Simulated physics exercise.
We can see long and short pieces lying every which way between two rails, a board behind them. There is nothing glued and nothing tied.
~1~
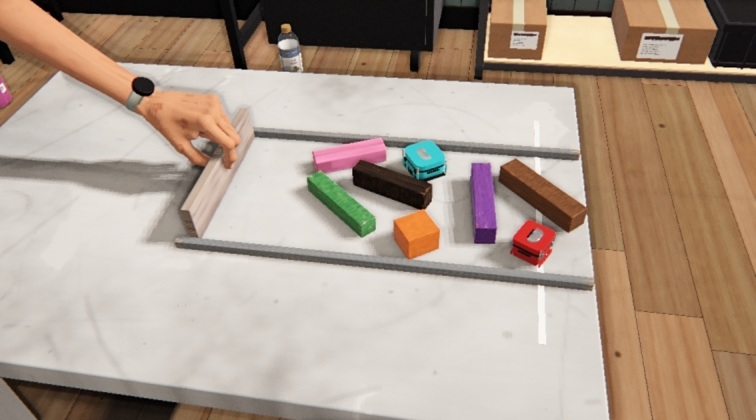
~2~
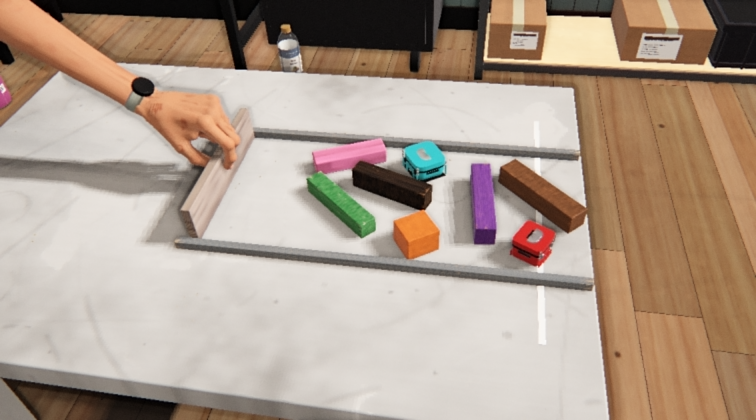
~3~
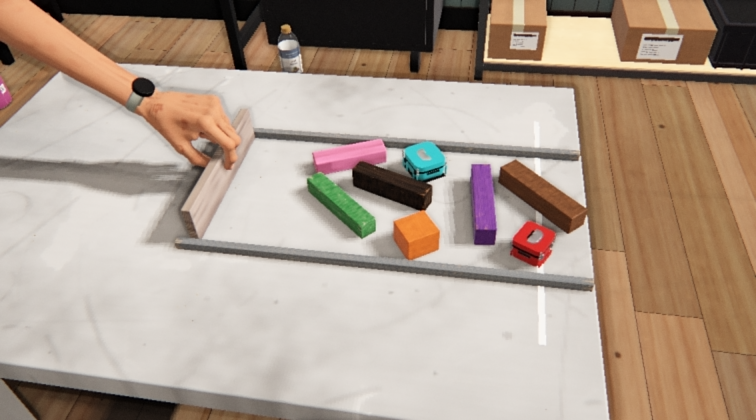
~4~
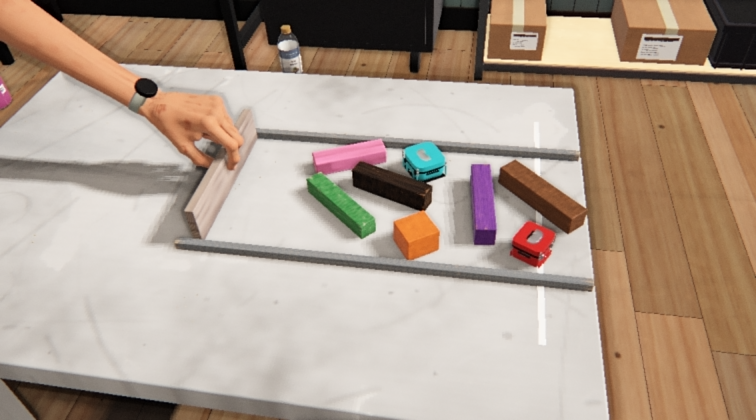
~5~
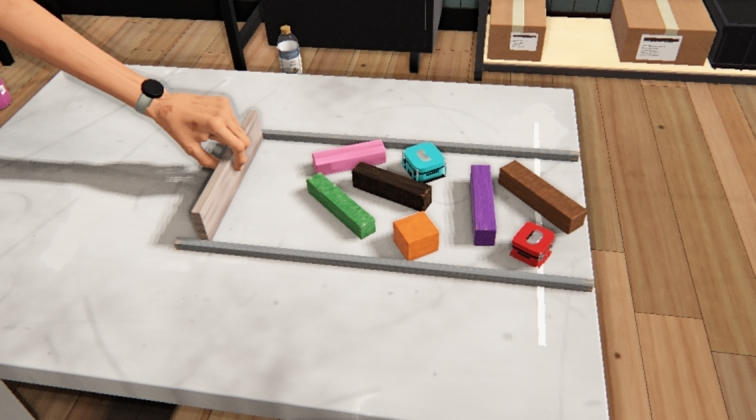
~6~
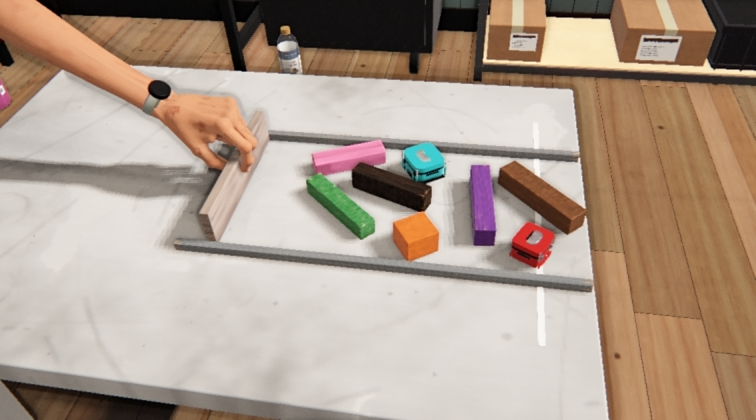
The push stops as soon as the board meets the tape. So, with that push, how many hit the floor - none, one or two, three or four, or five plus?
Turns out three or four get pushed past the edge and drop.
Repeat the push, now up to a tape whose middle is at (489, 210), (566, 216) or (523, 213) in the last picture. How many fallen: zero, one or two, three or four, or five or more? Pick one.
The falls would be one or two; 5 or more; three or four.
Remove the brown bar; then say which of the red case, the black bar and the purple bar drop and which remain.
I'd say the red case ends up down, the black bar stays where it is, and the purple bar ends up down.
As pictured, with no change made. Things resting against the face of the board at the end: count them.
Count: 2.
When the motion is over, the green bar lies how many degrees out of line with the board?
Roughly 0 degrees.
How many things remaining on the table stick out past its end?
The number is 3.
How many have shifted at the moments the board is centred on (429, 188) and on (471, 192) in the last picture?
At the first point the count is 8, at the second it's 8.
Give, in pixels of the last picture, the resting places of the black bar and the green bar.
Okay, so first (572, 210), and next (550, 237).
Soon after, none off yet; brown bar at rest near (540, 196); red case at rest near (532, 247); purple bar at rest near (482, 203).
Then, none off yet; brown bar moved a little near (558, 196); red case moved about its own width near (554, 254); purple bar moved a little near (528, 207).
At rest, the number that fall off is three or four; fallen, turquoise case, purple bar, red case and brown bar.
